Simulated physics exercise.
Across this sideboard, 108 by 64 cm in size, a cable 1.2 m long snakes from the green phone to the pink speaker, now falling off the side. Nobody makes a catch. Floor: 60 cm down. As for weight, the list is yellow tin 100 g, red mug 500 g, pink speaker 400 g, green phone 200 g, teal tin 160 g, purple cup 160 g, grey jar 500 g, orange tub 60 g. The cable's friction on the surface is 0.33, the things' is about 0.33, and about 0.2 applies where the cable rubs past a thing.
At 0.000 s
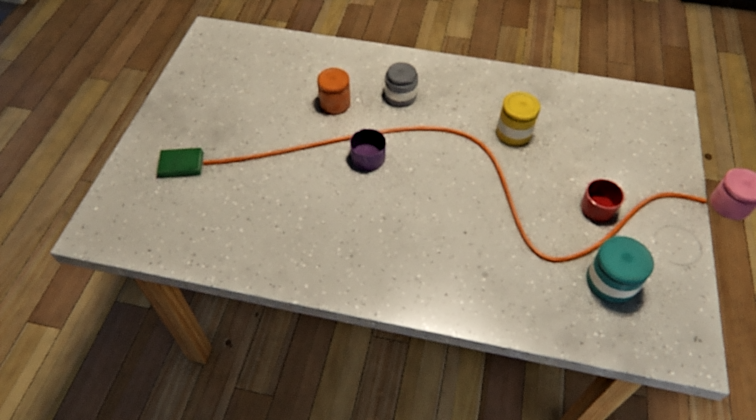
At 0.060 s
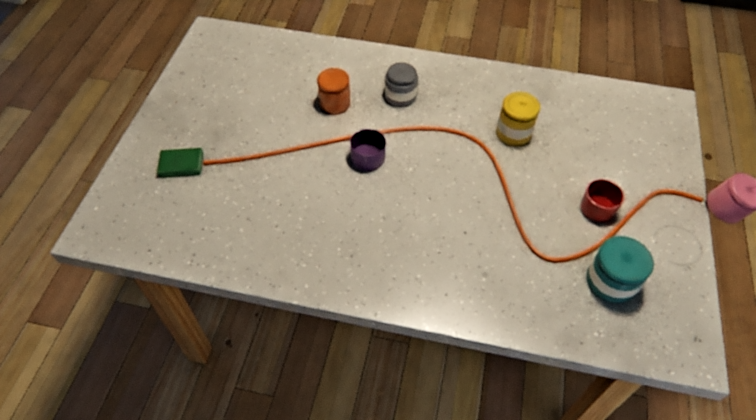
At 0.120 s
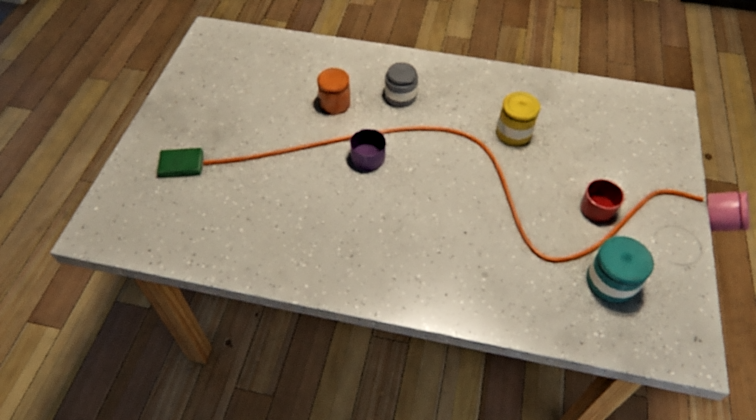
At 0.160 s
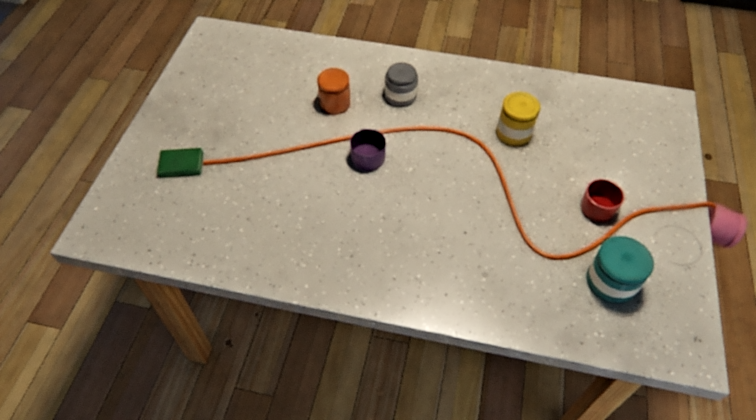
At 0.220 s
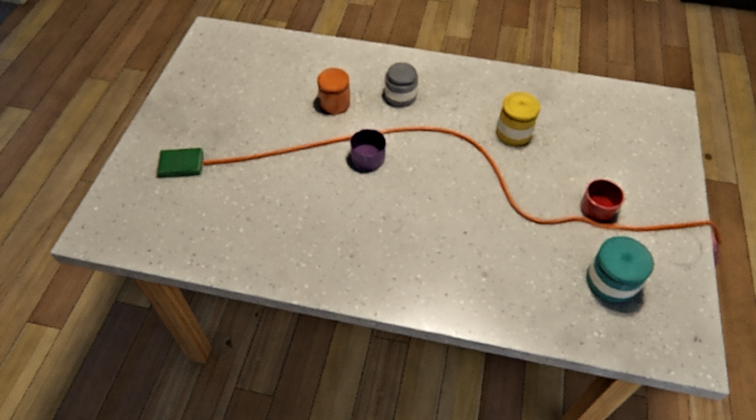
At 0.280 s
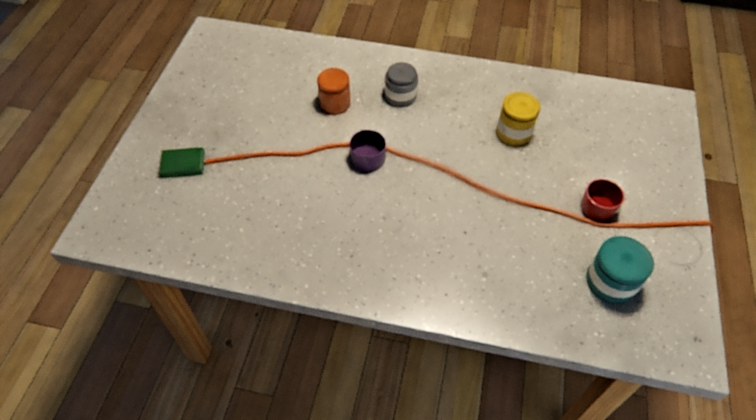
The video shows a pink cylindrical object tipping over the right edge of a speckled table and dropping out of sight, pulling the attached orange cable straighter between the cups and jars while the green block shifts very slightly.
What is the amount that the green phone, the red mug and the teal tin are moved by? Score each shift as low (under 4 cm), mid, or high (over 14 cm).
Scores - green phone: High; red mug: Low; teal tin: Low.
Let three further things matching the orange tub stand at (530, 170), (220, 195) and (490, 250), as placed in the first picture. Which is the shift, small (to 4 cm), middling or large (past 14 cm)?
First: A slight shift; second: A slight shift; third: A slight shift.
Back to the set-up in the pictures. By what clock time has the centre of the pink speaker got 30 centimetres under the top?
Estimate: About 0.32 s.
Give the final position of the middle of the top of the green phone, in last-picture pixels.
Last view, top position: About (412, 150).
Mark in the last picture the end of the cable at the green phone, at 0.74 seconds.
Roughly at pixel (419, 165).
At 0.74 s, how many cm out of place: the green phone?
Approx. shift - green phone 40 cm.
By 0.5 s, the cable's tail end at (339, 161); green phone 25 cm off its start, purple cup 15 cm off its start, pink speaker over the edge.
By 0.7 s, the cable's tail end at (419, 165); green phone 41 cm off its start, purple cup 17 cm off its start, pink speaker over the edge.
By 1.0 s, the cable's tail end at (430, 165); green phone 42 cm off its start at (412, 150), purple cup 17 cm off its start at (358, 220), pink speaker over the edge.
By 1.2 s, the cable's tail end at (430, 165); green phone 42 cm off its start, purple cup 17 cm off its start, pink speaker over the edge.
By 2.4 s, the cable's tail end at (430, 165); green phone 42 cm off its start at (412, 150), red mug 0 cm off its start at (606, 192), teal tin 0 cm off its start at (627, 258), purple cup 17 cm off its start at (358, 220).
